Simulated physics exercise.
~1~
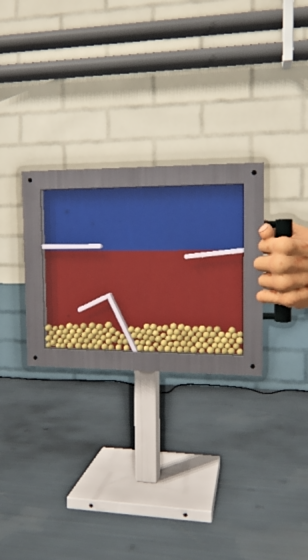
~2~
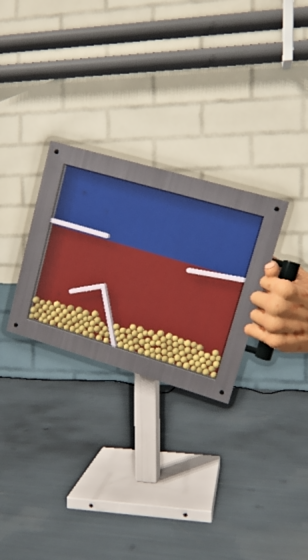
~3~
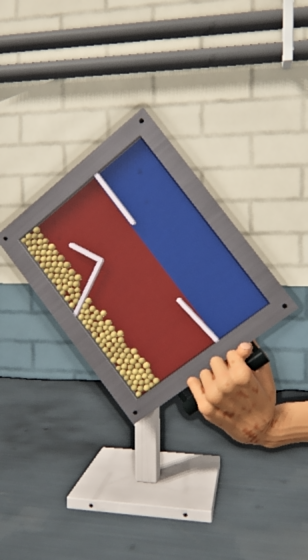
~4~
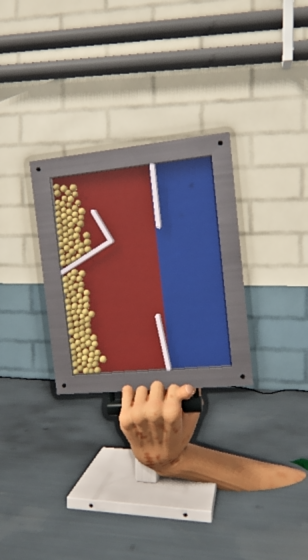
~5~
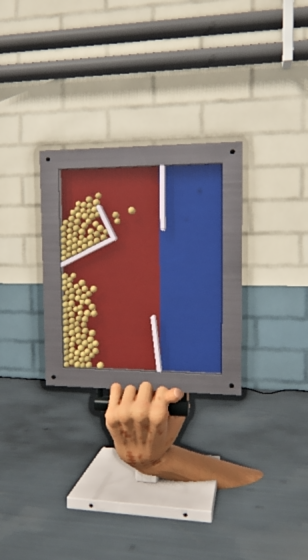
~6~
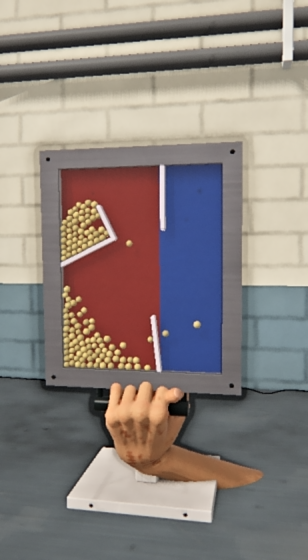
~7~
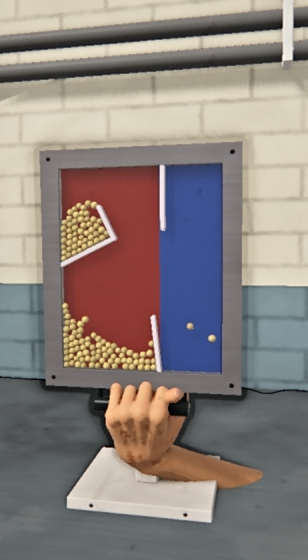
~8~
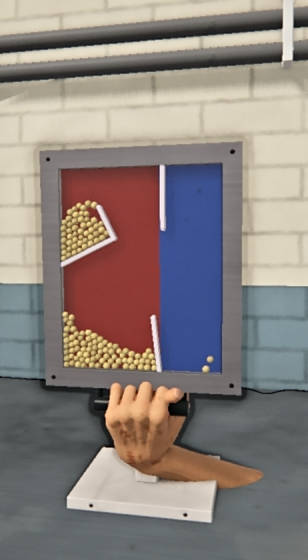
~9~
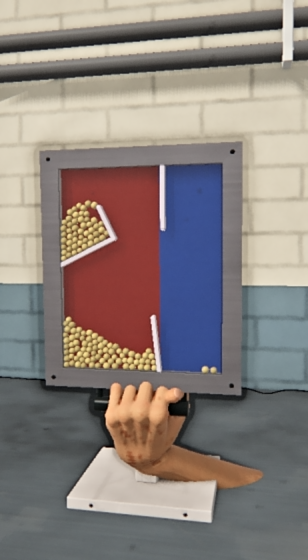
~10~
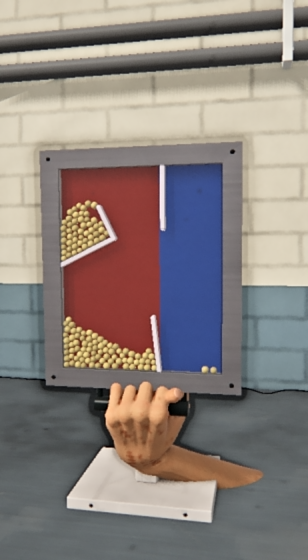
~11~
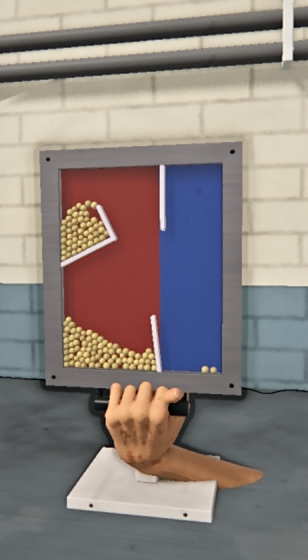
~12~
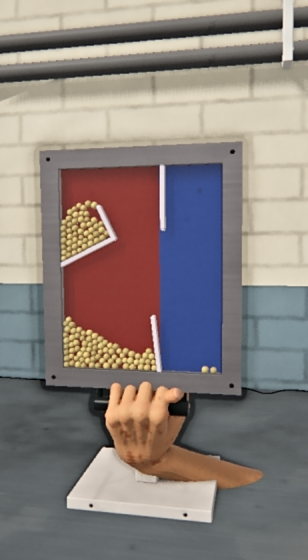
The footage shows a hand turning a clear-faced case of beans a quarter turn clockwise on its stand; the beans slide and tumble, most settling in the red strip, some held behind a bent white divider, while a couple drop to the bottom of the blue strip.
